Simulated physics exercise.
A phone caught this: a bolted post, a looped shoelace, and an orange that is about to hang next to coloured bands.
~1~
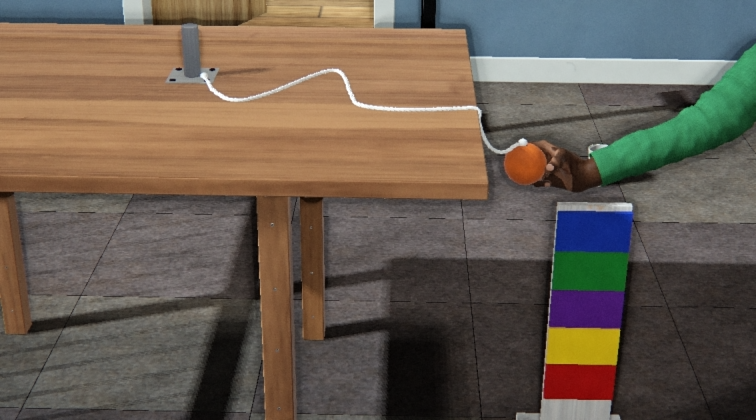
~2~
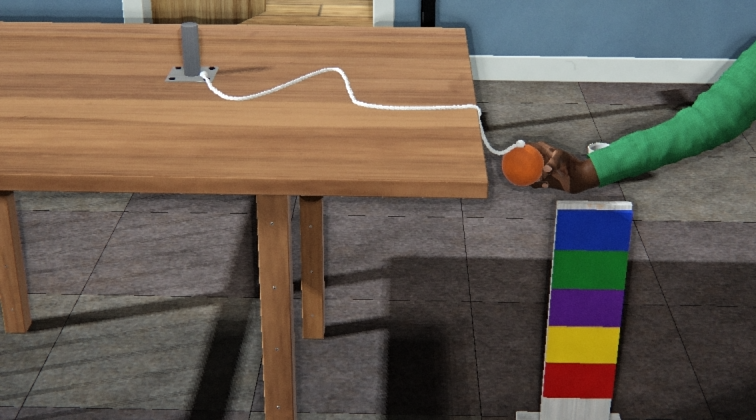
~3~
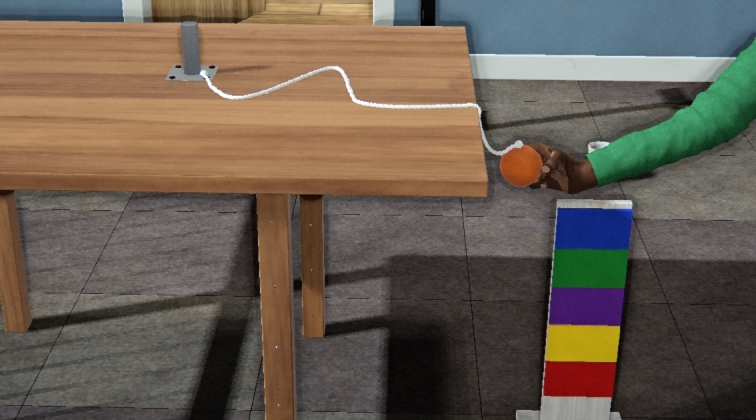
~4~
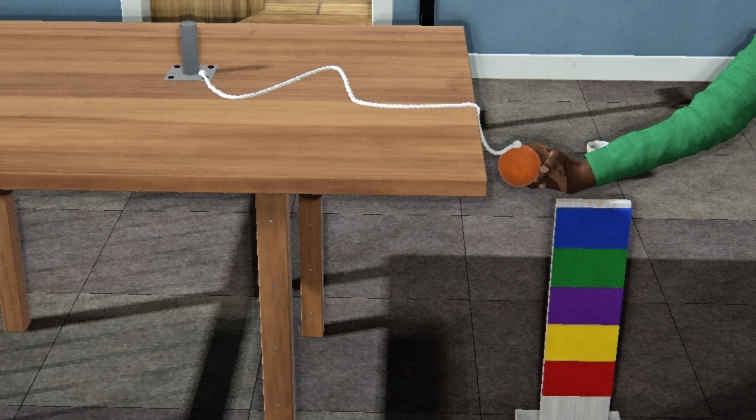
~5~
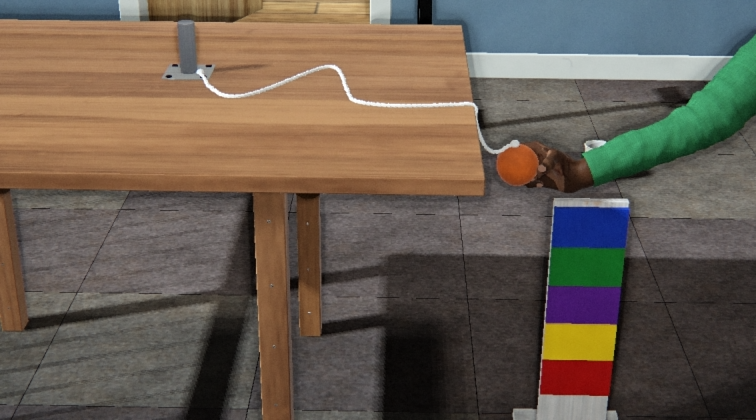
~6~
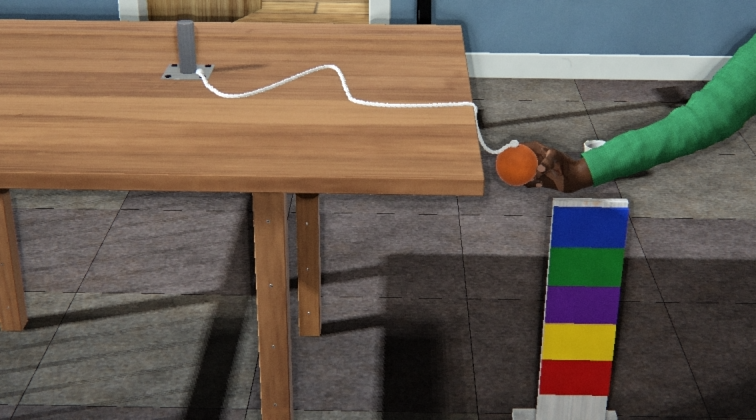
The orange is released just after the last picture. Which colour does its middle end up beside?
Yellow.
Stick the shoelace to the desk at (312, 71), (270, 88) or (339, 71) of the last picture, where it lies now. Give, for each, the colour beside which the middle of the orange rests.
In order: Green; purple; green.
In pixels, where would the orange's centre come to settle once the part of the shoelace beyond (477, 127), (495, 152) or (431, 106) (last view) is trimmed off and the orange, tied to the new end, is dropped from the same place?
The pixels are (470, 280) for the first, (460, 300) for the second and (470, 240) for the third.
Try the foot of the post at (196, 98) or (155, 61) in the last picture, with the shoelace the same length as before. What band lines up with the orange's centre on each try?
Red; purple.
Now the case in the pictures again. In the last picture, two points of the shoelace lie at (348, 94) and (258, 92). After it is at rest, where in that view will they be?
Roughly at (471, 126), and the other roughly at (312, 80).
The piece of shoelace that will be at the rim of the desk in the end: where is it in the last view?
About (344, 85).
Early on, orange near (503, 331); level with yellow.
Midway, orange near (430, 312); level with yellow.
Near the end, orange near (479, 336); level with yellow.
Finally, orange near (457, 334); level with yellow. The yellow one.
